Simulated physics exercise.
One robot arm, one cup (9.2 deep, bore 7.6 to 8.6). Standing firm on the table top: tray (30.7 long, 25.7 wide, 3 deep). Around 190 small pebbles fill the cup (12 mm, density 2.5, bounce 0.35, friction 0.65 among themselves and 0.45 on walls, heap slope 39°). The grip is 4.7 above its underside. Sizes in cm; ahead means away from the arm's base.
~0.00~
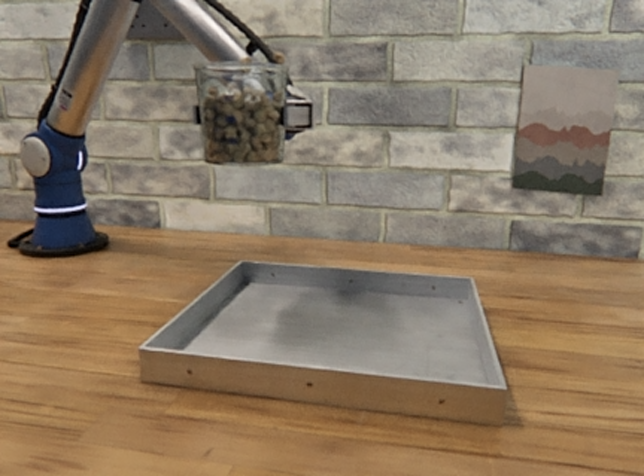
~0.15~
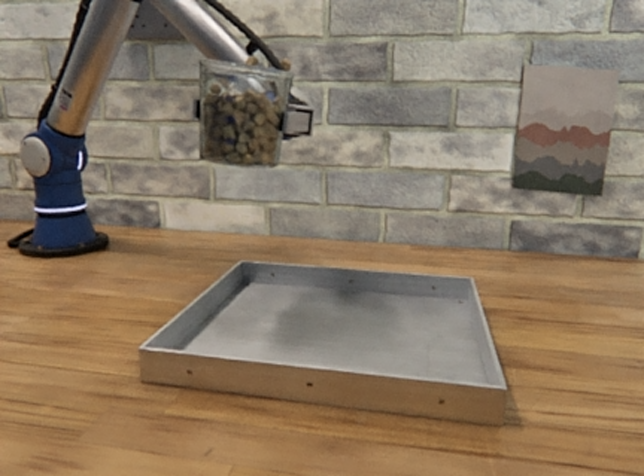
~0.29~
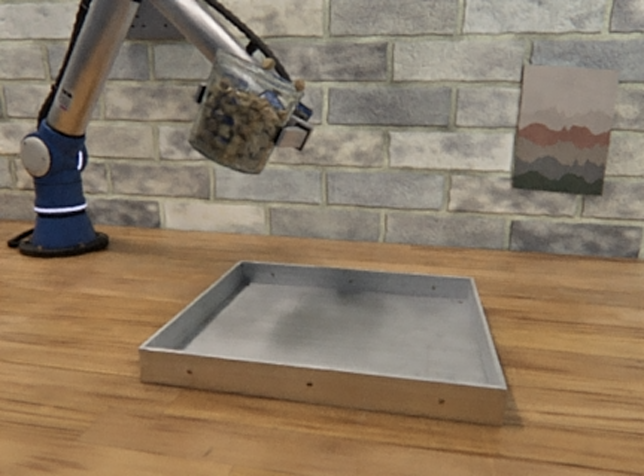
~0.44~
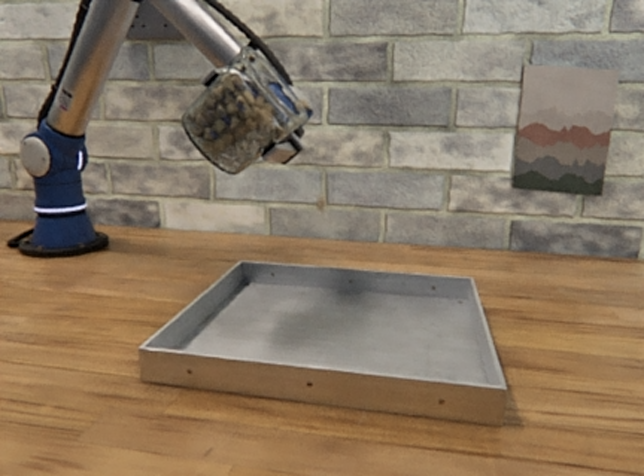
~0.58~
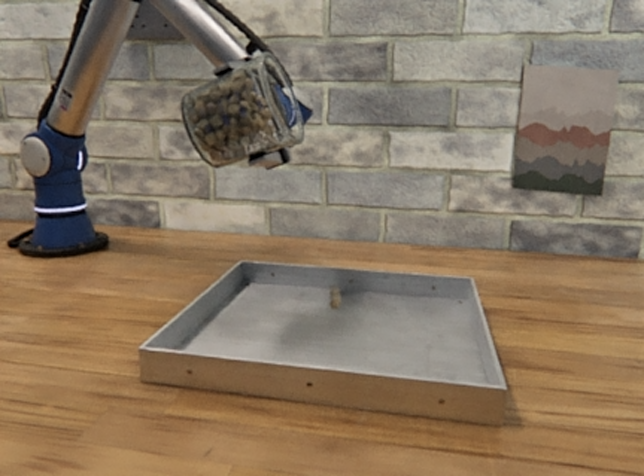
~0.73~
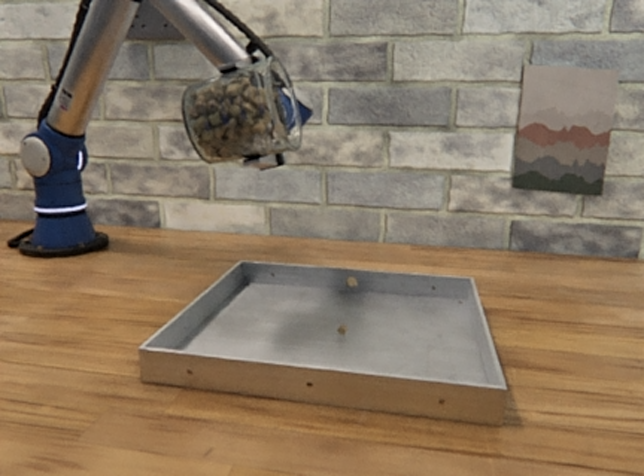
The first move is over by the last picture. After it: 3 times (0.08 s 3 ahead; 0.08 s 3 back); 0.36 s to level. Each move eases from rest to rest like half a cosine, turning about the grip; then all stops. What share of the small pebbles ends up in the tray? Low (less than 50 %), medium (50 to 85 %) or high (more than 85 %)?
Share in the tray: Medium (50 to 85 %).
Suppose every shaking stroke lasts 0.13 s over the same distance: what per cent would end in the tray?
Then about 25 per cent.
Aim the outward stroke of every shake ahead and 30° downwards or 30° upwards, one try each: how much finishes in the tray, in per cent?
About 25 and 80 per cent.
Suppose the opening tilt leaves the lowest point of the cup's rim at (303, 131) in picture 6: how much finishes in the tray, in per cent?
About 25 per cent.
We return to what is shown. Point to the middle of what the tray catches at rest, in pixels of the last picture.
At about (399, 332).
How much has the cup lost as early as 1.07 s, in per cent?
About 40 per cent by then.
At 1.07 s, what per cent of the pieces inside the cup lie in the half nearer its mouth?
About 60 per cent.
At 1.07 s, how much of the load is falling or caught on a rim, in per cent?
Roughly 15 per cent.
After 1.07 s, tilted 76° forward, highest piece 24 above the table; 114 in the cup, 46 in the tray, 29 in flight or on a rim.
After 1.40 s, tilted 34° forward, highest piece 26 above the table; 109 in the tray, 78 in the cup, 1 on the table or floor, 1 in flight or on a rim.
After 1.77 s, level, highest piece 25 above the table; 110 in the tray, 78 in the cup, 1 on the table or floor.
After 2.82 s, level, highest piece 25 above the table; 110 in the tray, 78 in the cup, 1 on the table or floor.
At rest, 110 in the tray, 78 in the cup, 1 on the table or floor. That is 58 % in the tray.
